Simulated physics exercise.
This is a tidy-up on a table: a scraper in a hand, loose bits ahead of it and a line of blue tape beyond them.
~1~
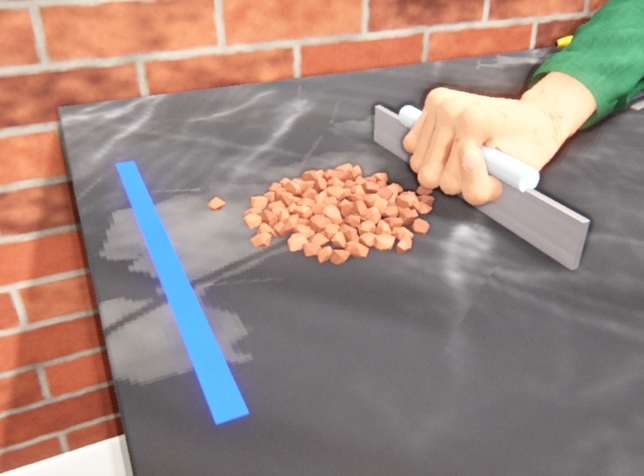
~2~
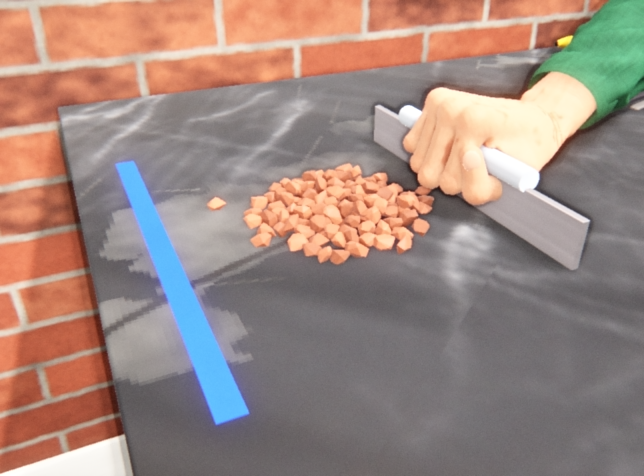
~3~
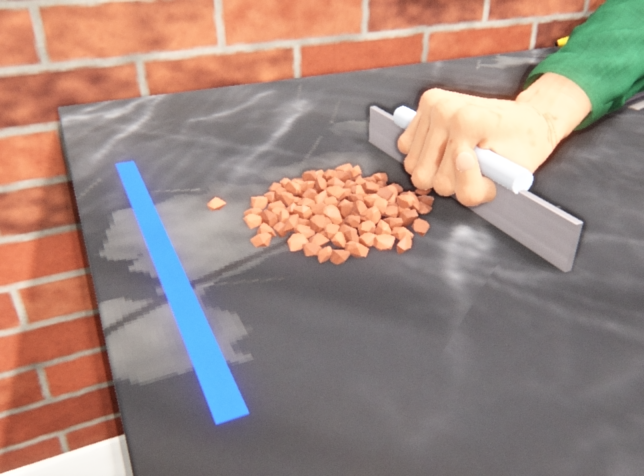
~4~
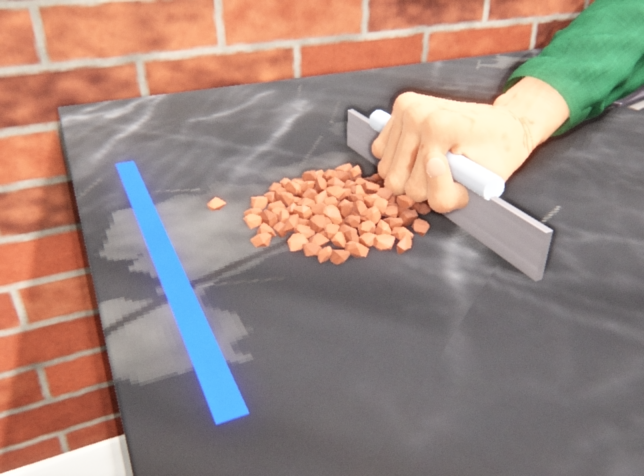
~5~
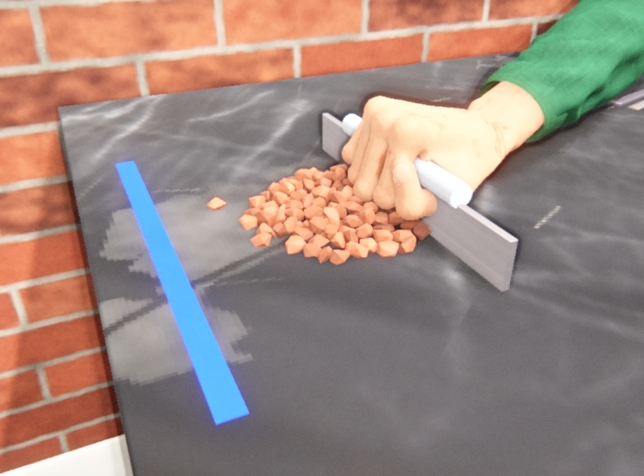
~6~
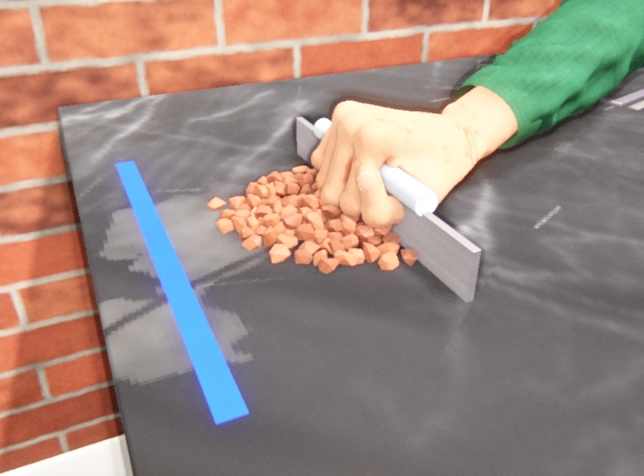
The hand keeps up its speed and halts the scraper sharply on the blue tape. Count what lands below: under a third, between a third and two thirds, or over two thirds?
Over the edge goes between a third and two thirds of it.
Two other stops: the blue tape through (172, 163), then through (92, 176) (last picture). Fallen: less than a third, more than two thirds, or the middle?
The first try: Less than a third. The second: More than two thirds.
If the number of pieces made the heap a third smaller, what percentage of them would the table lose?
Near 50 %.
Soon after the last picture, scraper still moving, near (257, 189); heap all on the table, its front near (120, 229).
A little later, scraper stopped at the blue tape; heap about half over the edge.
At rest, scraper stopped at the blue tape; heap about half over the edge.
